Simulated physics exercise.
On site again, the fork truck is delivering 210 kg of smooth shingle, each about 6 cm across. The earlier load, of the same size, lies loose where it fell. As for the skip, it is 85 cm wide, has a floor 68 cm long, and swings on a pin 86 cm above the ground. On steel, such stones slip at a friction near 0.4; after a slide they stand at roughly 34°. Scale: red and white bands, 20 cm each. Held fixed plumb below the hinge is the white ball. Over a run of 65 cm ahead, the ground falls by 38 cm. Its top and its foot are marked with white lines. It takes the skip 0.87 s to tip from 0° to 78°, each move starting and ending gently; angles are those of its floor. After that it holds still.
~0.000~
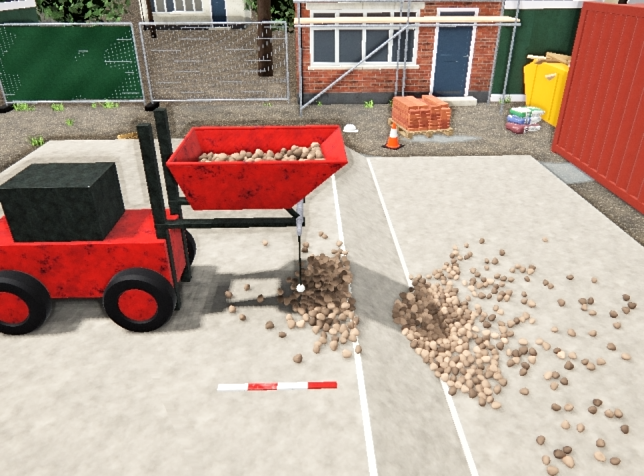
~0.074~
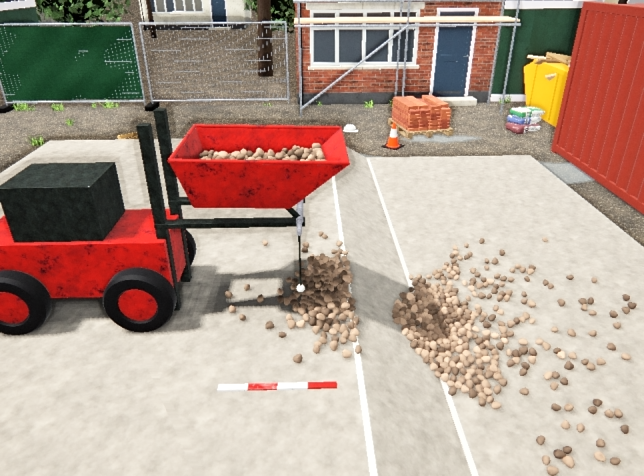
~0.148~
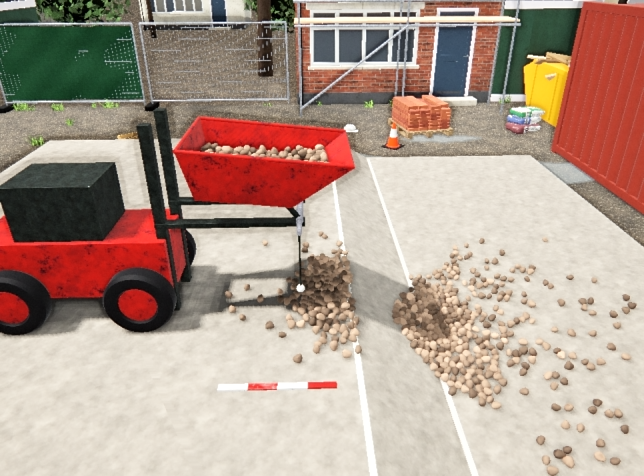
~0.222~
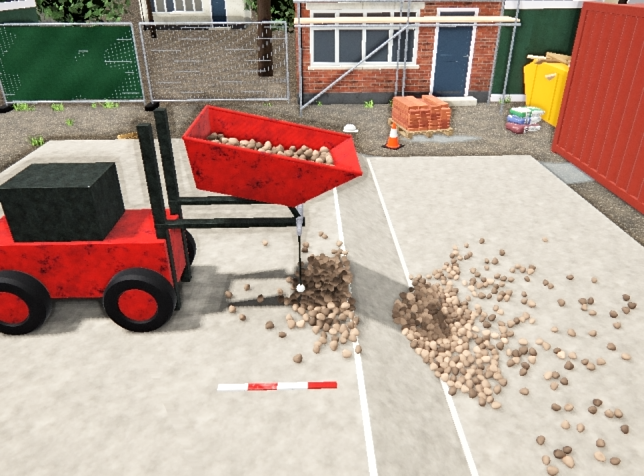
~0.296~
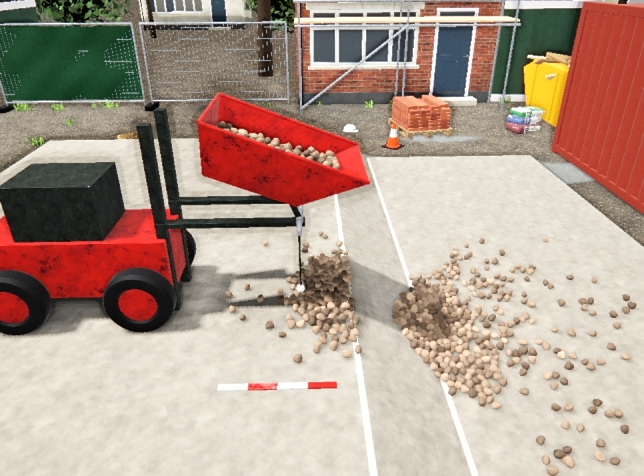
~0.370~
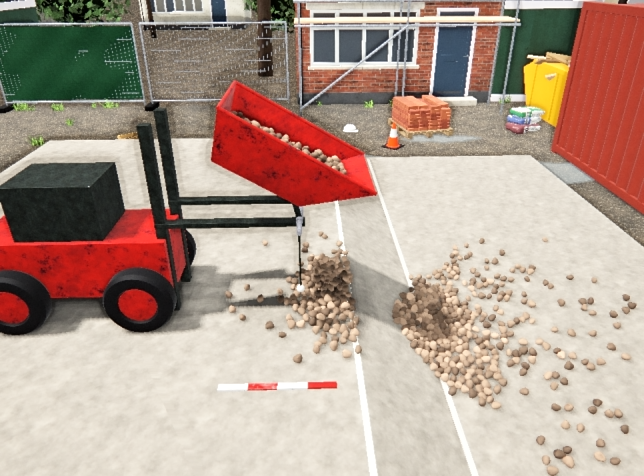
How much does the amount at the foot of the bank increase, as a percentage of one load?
About 95 per cent.
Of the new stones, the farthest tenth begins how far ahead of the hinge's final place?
Ahead of it by roughly 200 cm.
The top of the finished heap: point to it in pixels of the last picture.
About (327, 287).
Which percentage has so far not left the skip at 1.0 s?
I'd say about 65 per cent.
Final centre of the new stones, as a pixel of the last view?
Centre: Approx. (462, 322).
After 0.6 s the floor is at 66°; in per cent of one load, 100 in the skip, 42 on the top or the slope, 58 at the foot of the bank; the foremost stones are at (611, 301).
After 1.0 s the floor is at 78°; in per cent of one load, 64 in the skip, 78 on the top or the slope, 58 at the foot of the bank; the foremost stones are at (611, 301).
After 1.3 s the floor is at 78°; in per cent of one load, 3 in the skip, 71 on the top or the slope, 126 at the foot of the bank; the foremost stones are at (611, 301).
After 3.6 s the floor is at 78°; in per cent of one load, 0 in the skip, 47 on the top or the slope, 153 at the foot of the bank; the foremost stones are past the picture's edge. Net gain at the foot of the bank, 95.
